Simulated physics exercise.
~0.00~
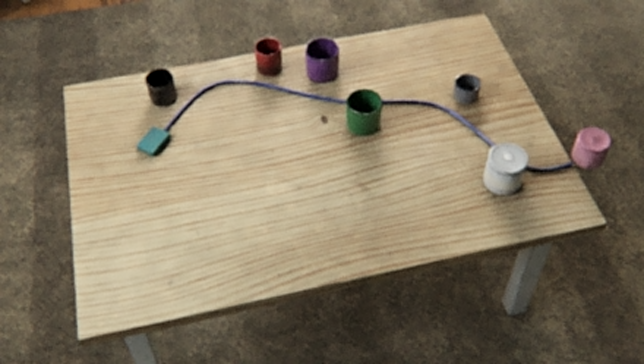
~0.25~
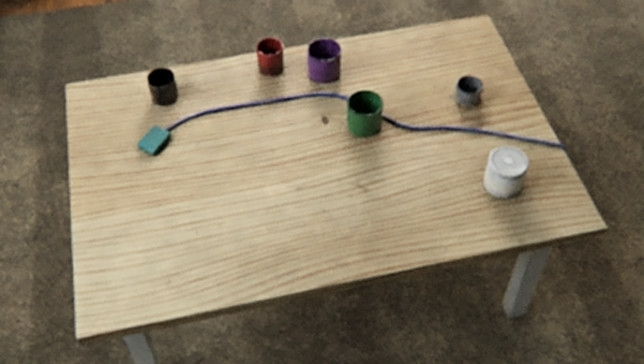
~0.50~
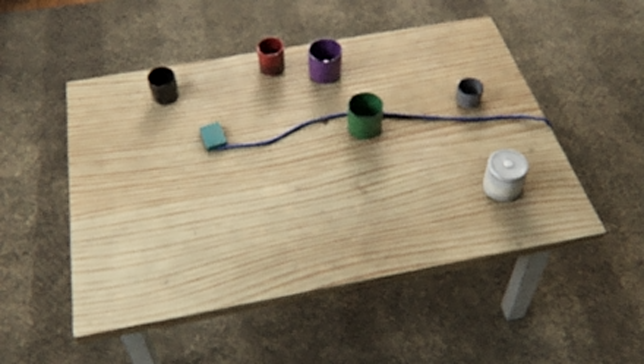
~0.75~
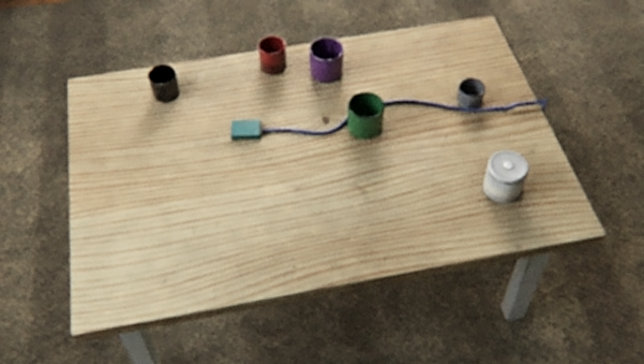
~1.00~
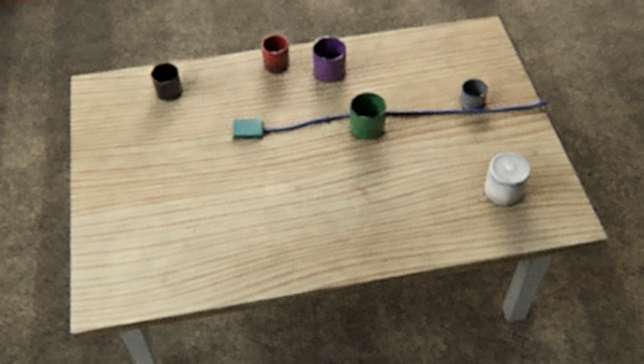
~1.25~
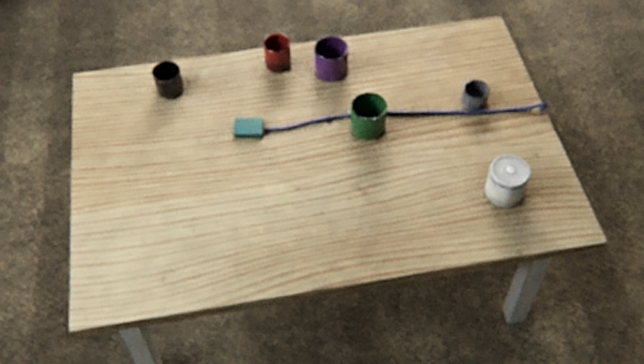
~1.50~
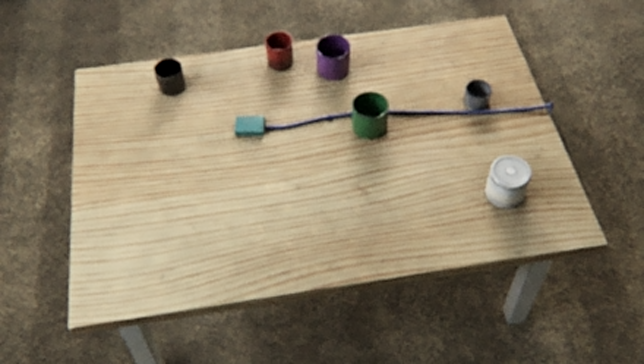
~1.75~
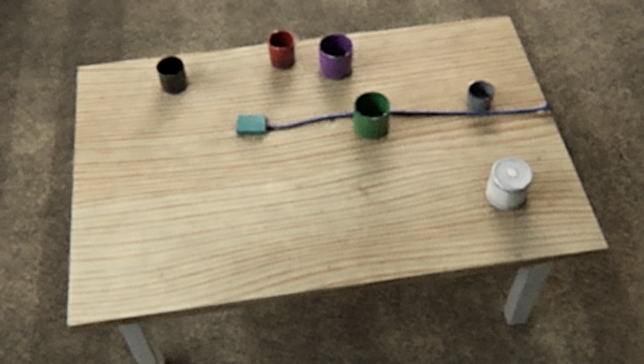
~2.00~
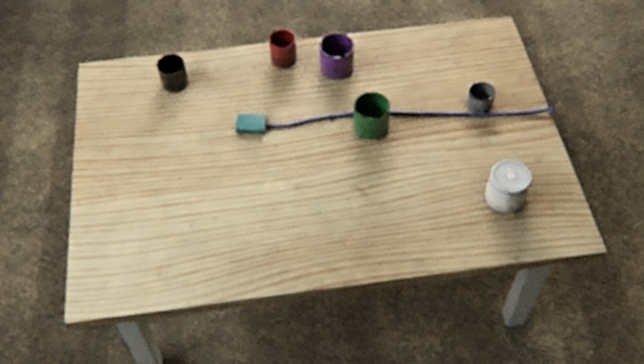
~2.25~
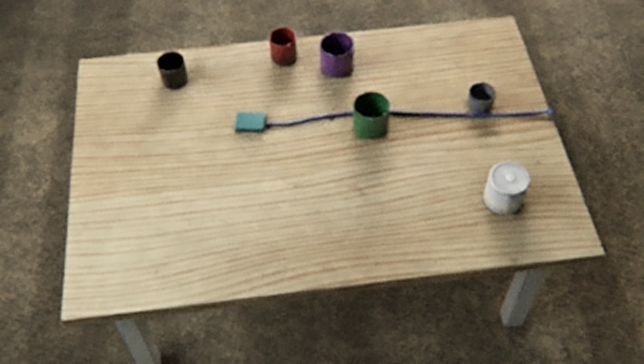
A pink object drops off the table's right edge, its cable dragging a teal block right.
